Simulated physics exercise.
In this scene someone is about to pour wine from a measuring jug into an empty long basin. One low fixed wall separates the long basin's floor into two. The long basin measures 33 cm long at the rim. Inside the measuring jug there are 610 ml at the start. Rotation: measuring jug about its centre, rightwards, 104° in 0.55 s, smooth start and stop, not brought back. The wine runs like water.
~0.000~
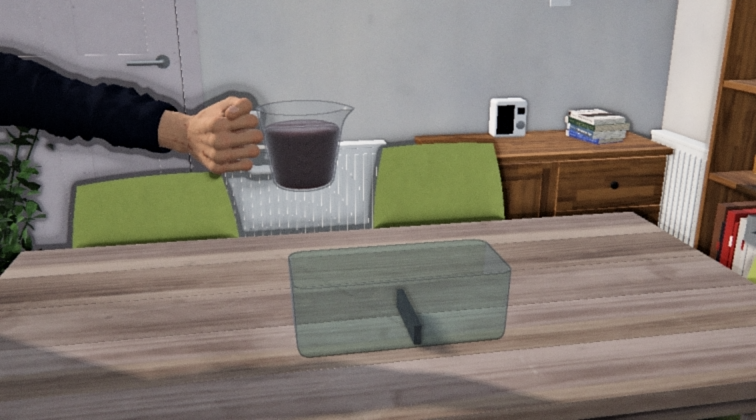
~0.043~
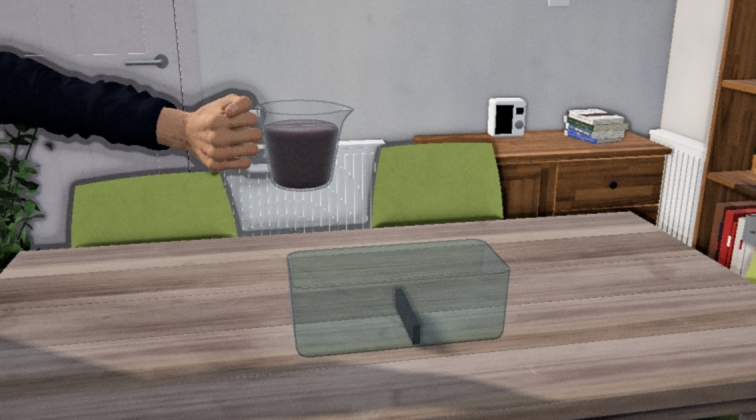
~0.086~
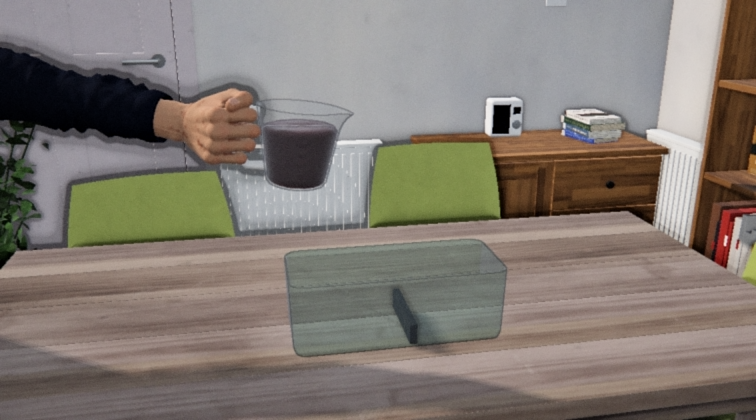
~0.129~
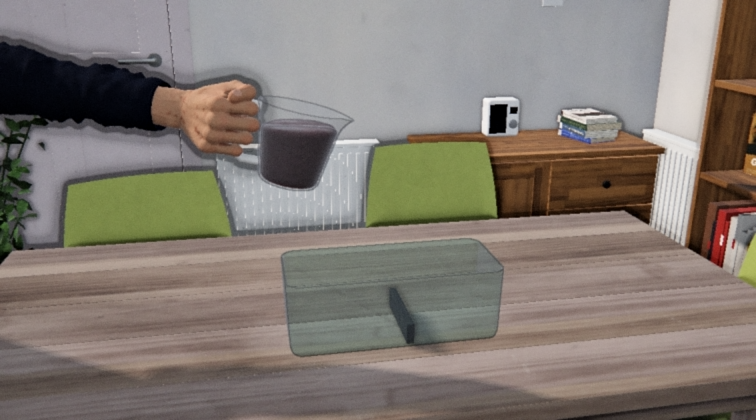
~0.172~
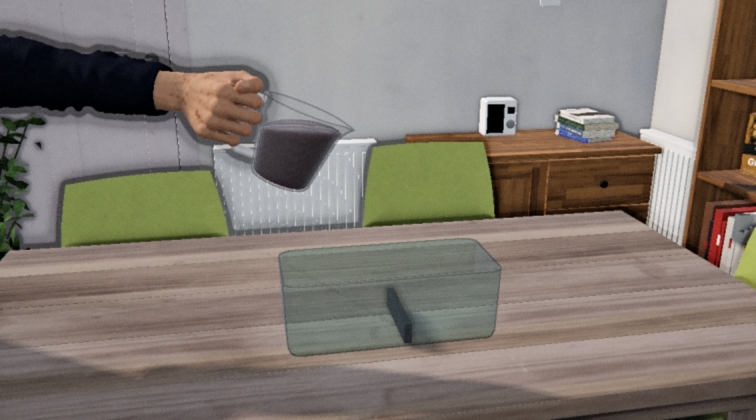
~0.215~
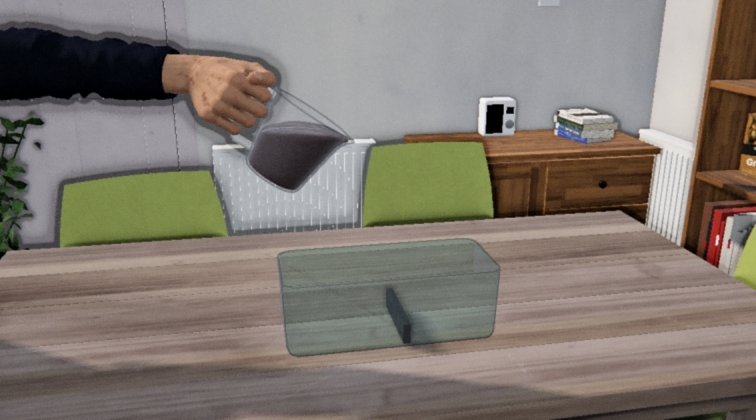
A hand held a clear measuring jug of dark wine above a long, empty glass basin on a wooden table, then smoothly tilted the jug to the right, slowly at first and then faster.
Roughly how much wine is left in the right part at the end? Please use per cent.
Roughly 18 per cent is left in the right part.
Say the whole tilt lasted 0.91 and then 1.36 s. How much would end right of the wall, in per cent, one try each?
The first try gives around 30 percent, the second around 45 percent.
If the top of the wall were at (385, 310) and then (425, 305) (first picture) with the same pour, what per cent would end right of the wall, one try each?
Around 80 and 10 percent, in that order.
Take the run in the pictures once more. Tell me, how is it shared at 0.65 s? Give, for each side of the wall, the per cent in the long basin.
Around 64 on the left and around 12 on the right.
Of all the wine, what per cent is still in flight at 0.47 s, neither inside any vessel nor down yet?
About 42 per cent.
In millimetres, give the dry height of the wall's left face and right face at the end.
Near 14 mm for the left and near 28 mm for the right.
By 0.47 s the tilt is 98° and 46 per cent is still to pour, 10 is left of the wall and 2 right of it.
By 0.65 s the tilt is 104° and 7 per cent is still to pour, 64 is left of the wall and 11 right of it.
By 0.84 s the tilt is 104° and 0 per cent is still to pour, 74 is left of the wall and 13 right of it.
By 1.05 s the tilt is 104° and 0 per cent is still to pour, 78 is left of the wall and 15 right of it.
At rest 75 per cent lies left of the wall, 18 right of it and 7 outside.
